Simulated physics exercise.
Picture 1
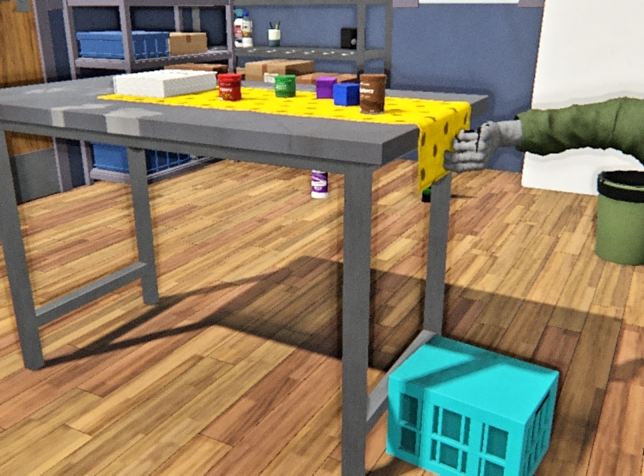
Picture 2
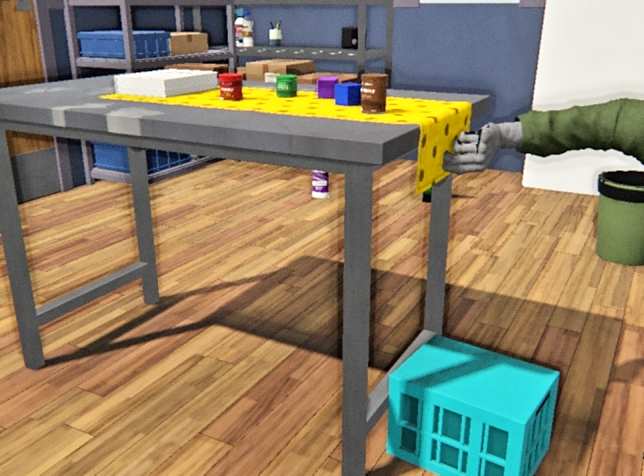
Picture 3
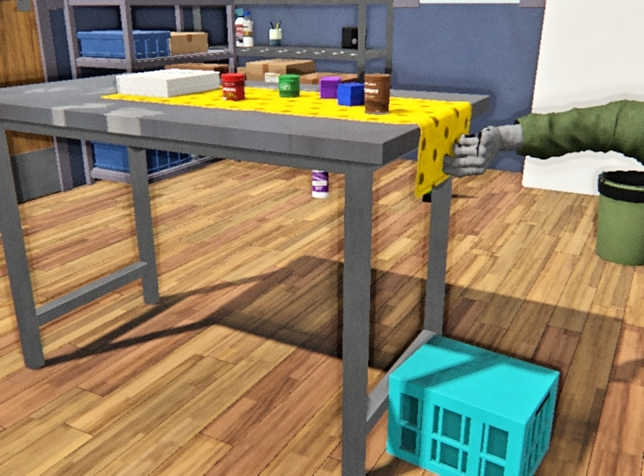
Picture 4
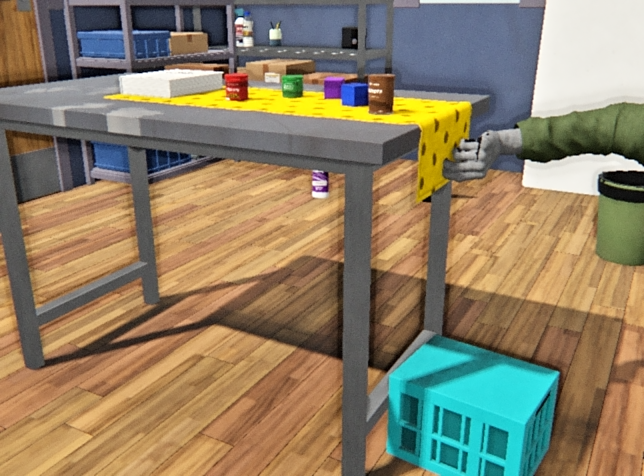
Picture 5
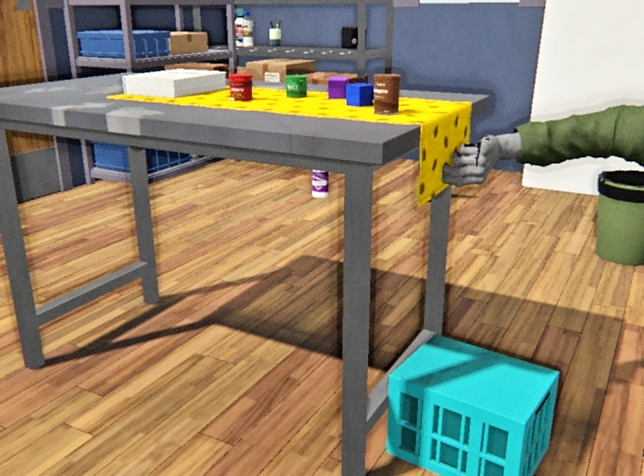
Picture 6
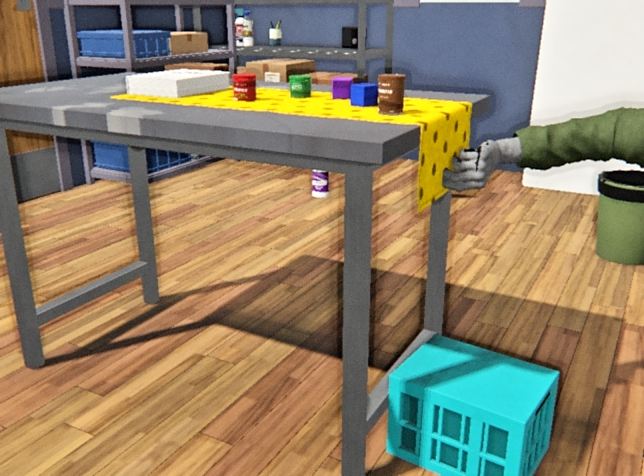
In a workshop, a gloved hand slowly pulled a yellow spotted cloth a little way over the right end of a grey workbench, and the small pots and cubes on it shifted right with it.
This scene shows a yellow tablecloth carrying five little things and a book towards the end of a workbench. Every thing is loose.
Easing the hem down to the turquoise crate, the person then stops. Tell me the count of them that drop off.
Four items leave the top.
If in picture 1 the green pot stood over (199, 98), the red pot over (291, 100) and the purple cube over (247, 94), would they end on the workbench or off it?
Final state: The green pot is still in place, the red pot is no longer up, the purple cube is still in place.
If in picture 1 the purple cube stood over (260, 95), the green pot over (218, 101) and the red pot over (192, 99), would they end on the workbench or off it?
Purple cube - stays aboard, green pot - stays aboard, red pot - stays aboard.
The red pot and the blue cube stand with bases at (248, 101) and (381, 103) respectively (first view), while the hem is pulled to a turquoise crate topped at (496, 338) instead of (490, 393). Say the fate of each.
In the end the red pot rides it out; meanwhile the blue cube gets dislodged.
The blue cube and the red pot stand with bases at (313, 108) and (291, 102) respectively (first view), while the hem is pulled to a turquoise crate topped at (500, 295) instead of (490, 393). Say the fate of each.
The blue cube ends up still on top and the red pot ends up still on top.
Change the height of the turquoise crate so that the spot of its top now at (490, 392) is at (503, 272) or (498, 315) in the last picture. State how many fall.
Then 1, then 2.
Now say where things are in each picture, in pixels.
The first picture shows hem (417, 194); brown can (373, 75); blue cube (347, 84); purple cube (327, 79); green pot (285, 76); red pot (229, 75); top of the crate (490, 393).
The second picture shows hem (415, 195); brown can (374, 75).
The third picture shows hem (416, 198); blue cube (351, 84).
The fourth picture shows hem (416, 203); purple cube (335, 79); top of the crate (490, 393).
The fifth picture shows hem (419, 208); green pot (296, 76).
The sixth picture shows hem (417, 213); brown can (392, 75); blue cube (364, 85); purple cube (343, 79); green pot (300, 76); red pot (244, 75).
Early on, hem near (440, 303); brown can and blue cube gone.
Midway, hem on the crate; brown can, blue cube, purple cube and green pot gone.
Finally, hem on the crate; brown can, blue cube, purple cube and green pot gone. Over the edge go four.
